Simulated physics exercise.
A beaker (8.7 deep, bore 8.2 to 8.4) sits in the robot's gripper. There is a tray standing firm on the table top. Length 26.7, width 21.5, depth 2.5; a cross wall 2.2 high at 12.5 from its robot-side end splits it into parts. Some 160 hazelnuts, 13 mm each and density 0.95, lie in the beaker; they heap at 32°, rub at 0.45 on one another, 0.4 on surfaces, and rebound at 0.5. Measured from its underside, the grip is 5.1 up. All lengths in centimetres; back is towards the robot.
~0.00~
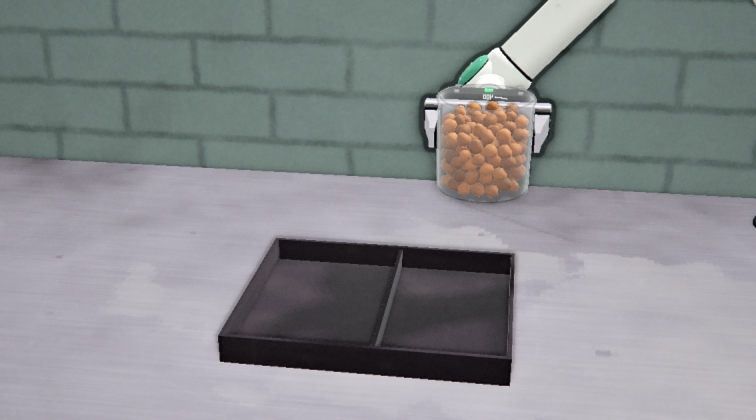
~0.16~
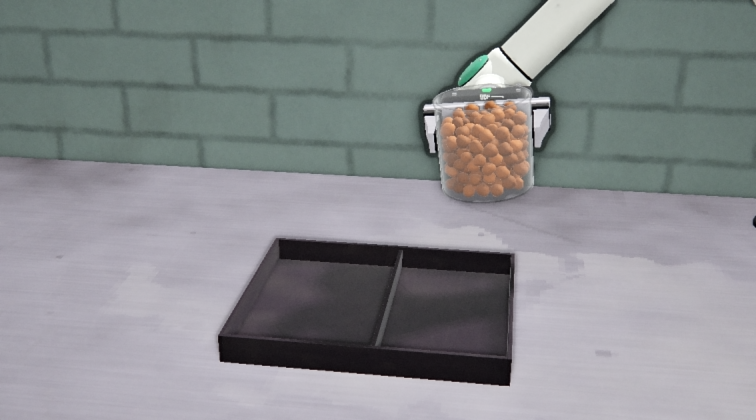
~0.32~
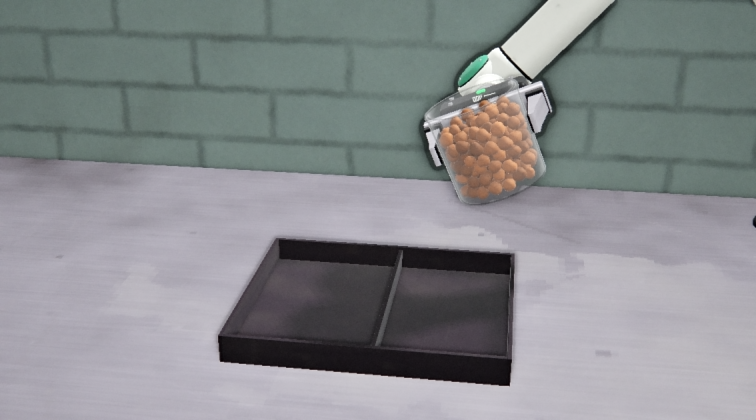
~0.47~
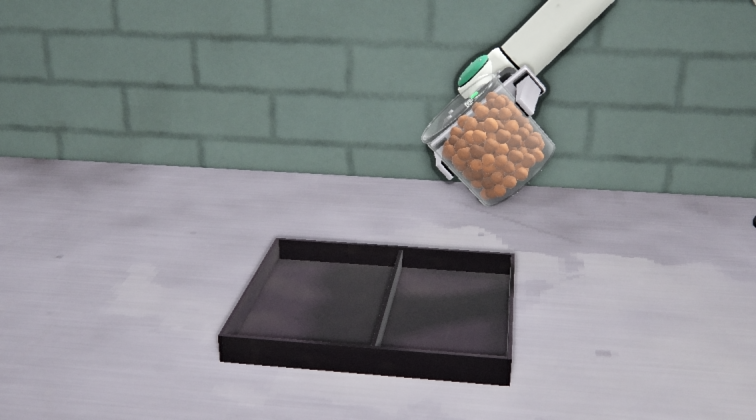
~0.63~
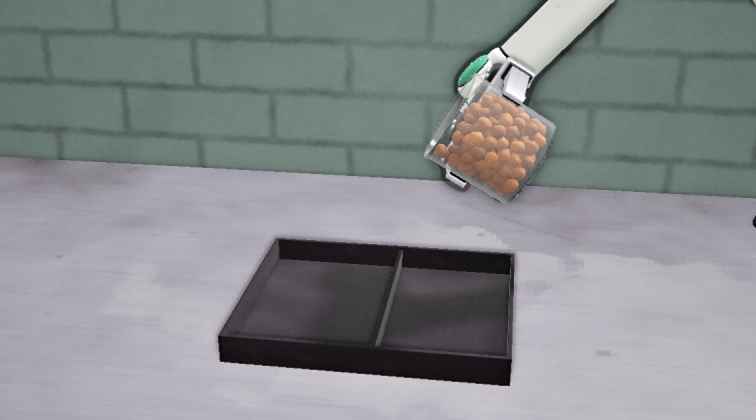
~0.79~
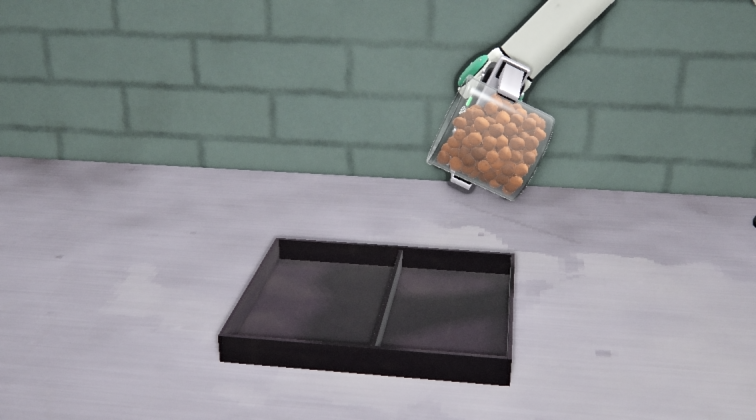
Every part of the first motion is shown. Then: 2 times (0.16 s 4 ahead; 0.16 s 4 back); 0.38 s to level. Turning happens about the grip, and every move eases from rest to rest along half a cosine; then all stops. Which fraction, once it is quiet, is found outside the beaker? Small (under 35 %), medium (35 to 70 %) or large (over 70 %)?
Small.
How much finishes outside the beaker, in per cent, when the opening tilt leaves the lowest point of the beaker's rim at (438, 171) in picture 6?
My estimate is some 60 per cent.
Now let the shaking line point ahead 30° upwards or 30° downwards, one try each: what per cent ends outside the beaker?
First try some 25 %, second try some 15 %.
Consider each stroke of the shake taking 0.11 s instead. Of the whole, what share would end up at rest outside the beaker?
Roughly 45 percent would.
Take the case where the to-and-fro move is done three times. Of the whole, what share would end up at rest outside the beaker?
I'd expect something close to 25 per cent.
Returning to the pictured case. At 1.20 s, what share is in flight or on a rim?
I'd put it near 3 per cent.
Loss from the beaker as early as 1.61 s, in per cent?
My estimate is roughly 20 % gone.
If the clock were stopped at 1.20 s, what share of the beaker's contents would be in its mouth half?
Estimate: Around 40 %.
After 1.20 s, tilted 66° forward, highest piece 21 above the table; 139 in the beaker, 13 in the far-side part, 7 in the robot-side part, 5 in flight or on a rim.
After 1.61 s, tilted 37° forward, highest piece 22 above the table; 129 in the beaker, 21 in the far-side part, 14 in the robot-side part.
After 2.01 s, level, highest piece 23 above the table; 129 in the beaker, 21 in the far-side part, 14 in the robot-side part.
After 3.06 s, level, highest piece 23 above the table; 129 in the beaker, 21 in the far-side part, 14 in the robot-side part.
In the end, 129 in the beaker, 21 in the far-side part, 14 in the robot-side part. That is 21 % outside the beaker.
